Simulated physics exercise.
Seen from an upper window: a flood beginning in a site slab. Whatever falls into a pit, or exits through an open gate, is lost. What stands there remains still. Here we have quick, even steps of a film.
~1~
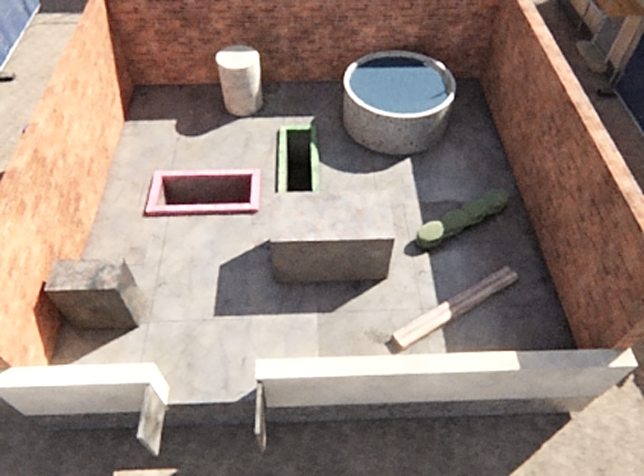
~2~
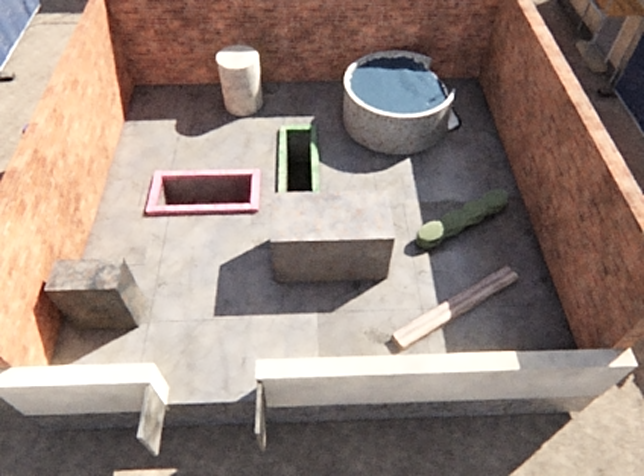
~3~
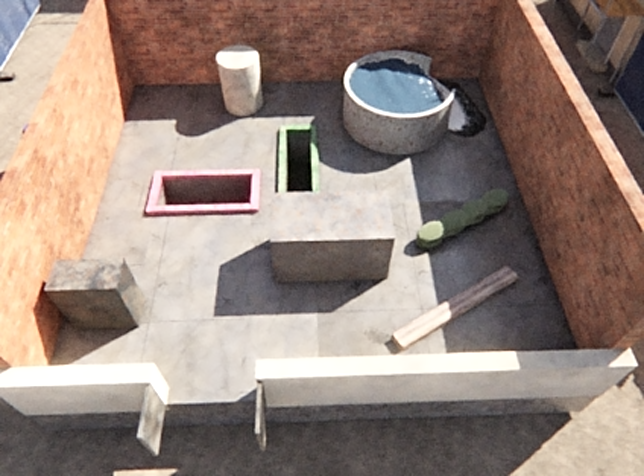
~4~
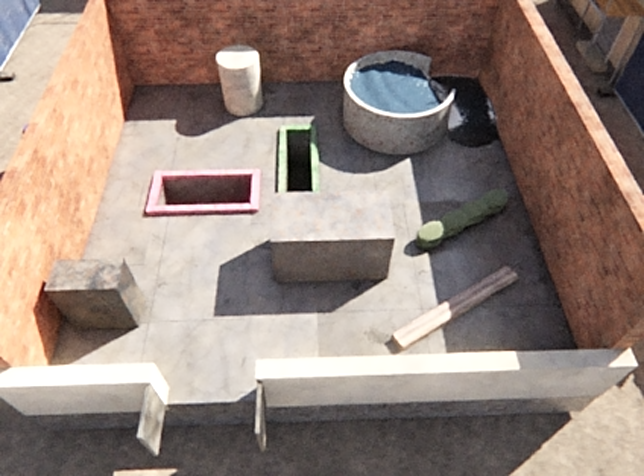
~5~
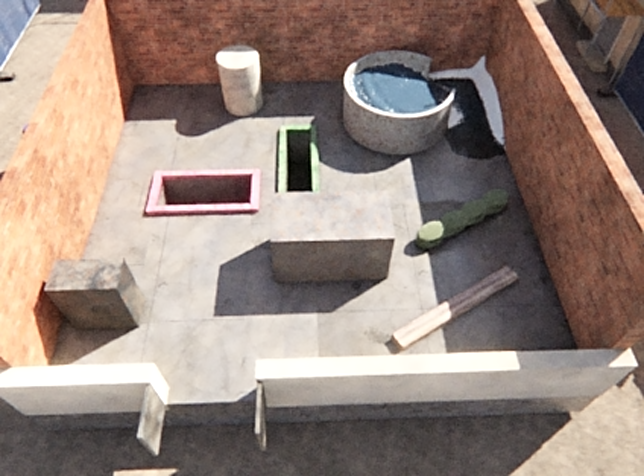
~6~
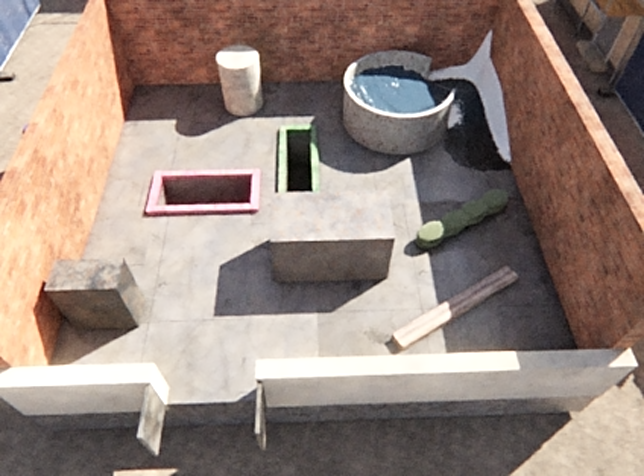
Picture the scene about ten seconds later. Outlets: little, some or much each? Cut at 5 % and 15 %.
The gate: Little. The pink pit: Little. The green pit: Little.
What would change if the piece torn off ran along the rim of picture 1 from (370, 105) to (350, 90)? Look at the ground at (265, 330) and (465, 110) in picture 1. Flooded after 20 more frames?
The first would be still unwetted and the second still unwetted.
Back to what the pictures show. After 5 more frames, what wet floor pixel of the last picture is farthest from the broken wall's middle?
Close to (537, 249), I think.
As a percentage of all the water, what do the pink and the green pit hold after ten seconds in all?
Roughly 0 %, then roughly 0 %.
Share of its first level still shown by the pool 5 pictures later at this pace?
Around 58 percent.
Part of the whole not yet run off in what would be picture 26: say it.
Some 100 per cent.
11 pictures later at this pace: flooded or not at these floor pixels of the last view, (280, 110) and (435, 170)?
One after the other: Left dry, waterlogged.
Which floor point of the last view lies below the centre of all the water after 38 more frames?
At roughly (364, 174).
A moment on, water covers 10 % of the floor; the gate 0 %, the pink pit 0 %, the green pit 0 %.
Next, water covers 20 % of the floor; the gate 0 %, the pink pit 0 %, the green pit 0 %.
Then, water covers 40 % of the floor; the gate 0 %, the pink pit 0 %, the green pit 0 %.
Later, water covers 75 % of the floor; the gate 0 %, the pink pit 0 %, the green pit 0 %.
In the end, water covers 95 % of the floor; the gate 1 %, the pink pit 0 %, the green pit 0 %.
